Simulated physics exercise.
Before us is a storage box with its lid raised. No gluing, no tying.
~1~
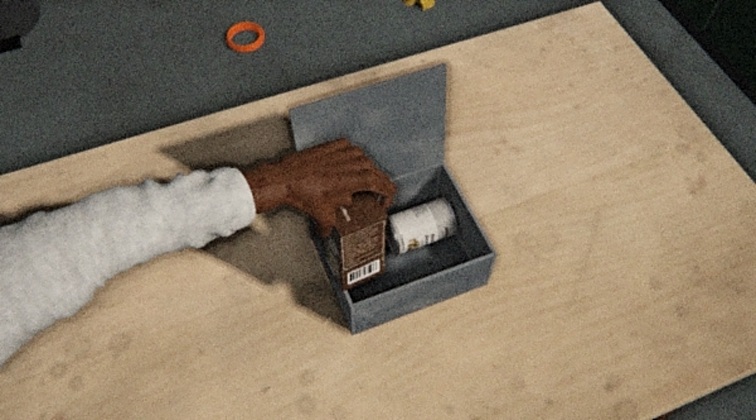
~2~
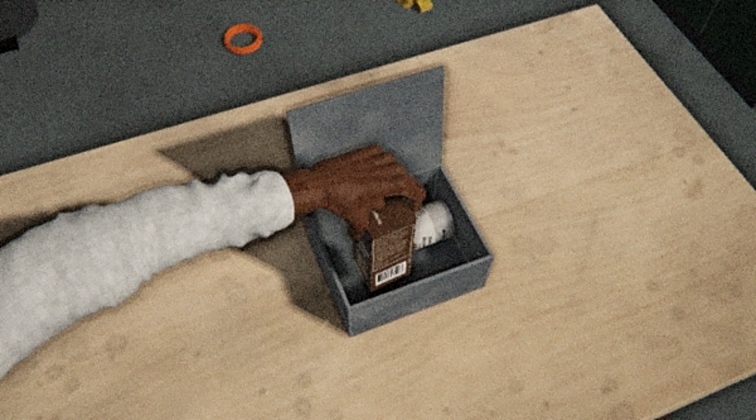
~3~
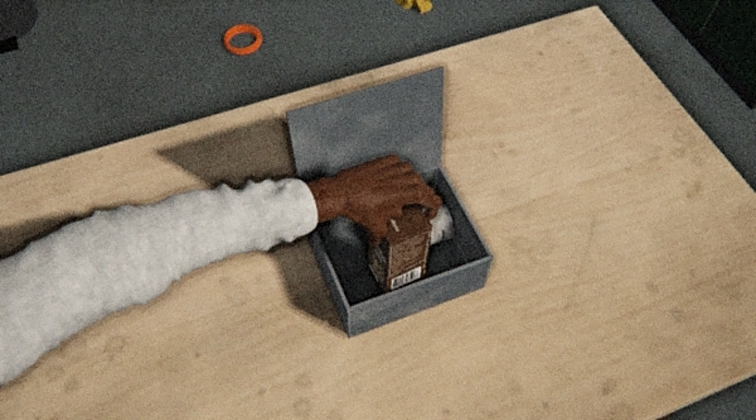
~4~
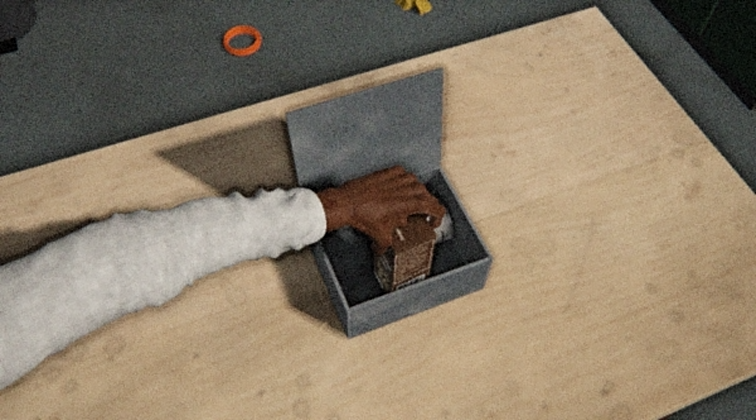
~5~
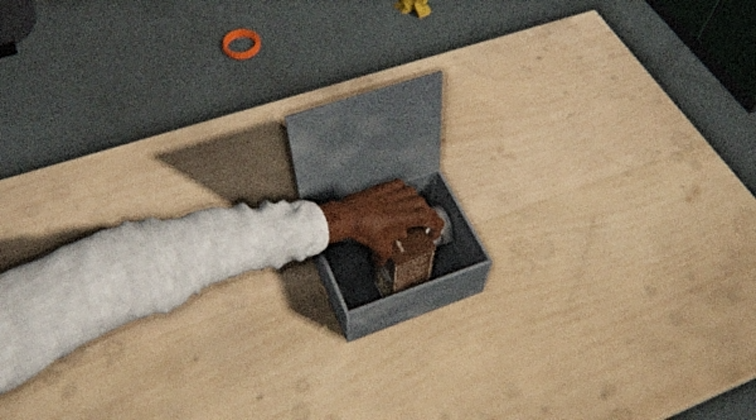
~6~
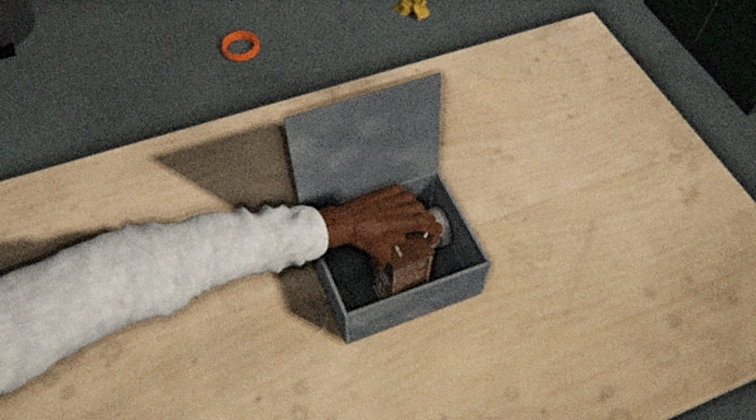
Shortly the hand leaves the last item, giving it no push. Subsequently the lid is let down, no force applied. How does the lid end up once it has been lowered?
My guess: The lid never reaches the rim.
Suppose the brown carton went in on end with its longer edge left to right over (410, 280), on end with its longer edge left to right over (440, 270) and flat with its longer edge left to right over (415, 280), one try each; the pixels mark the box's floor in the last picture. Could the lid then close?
The lid won't shut the first time, won't shut the second time and does shut the third time.
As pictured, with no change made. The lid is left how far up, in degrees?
Close to 30 degrees.
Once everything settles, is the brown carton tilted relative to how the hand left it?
Once everything settles, the brown carton keeps its original angle.
Then, 1.00 s on from there, lid starting down.
Then, 1.40 s on from there, lid 70° above the rim.
Then, 1.60 s on from there, lid 54° above the rim.
Then, 1.80 s on from there, lid 34° above the rim.
In the end, lid 30° above the rim; both unmoved. At the end, from the last picture's camera, brown carton near (402, 271).
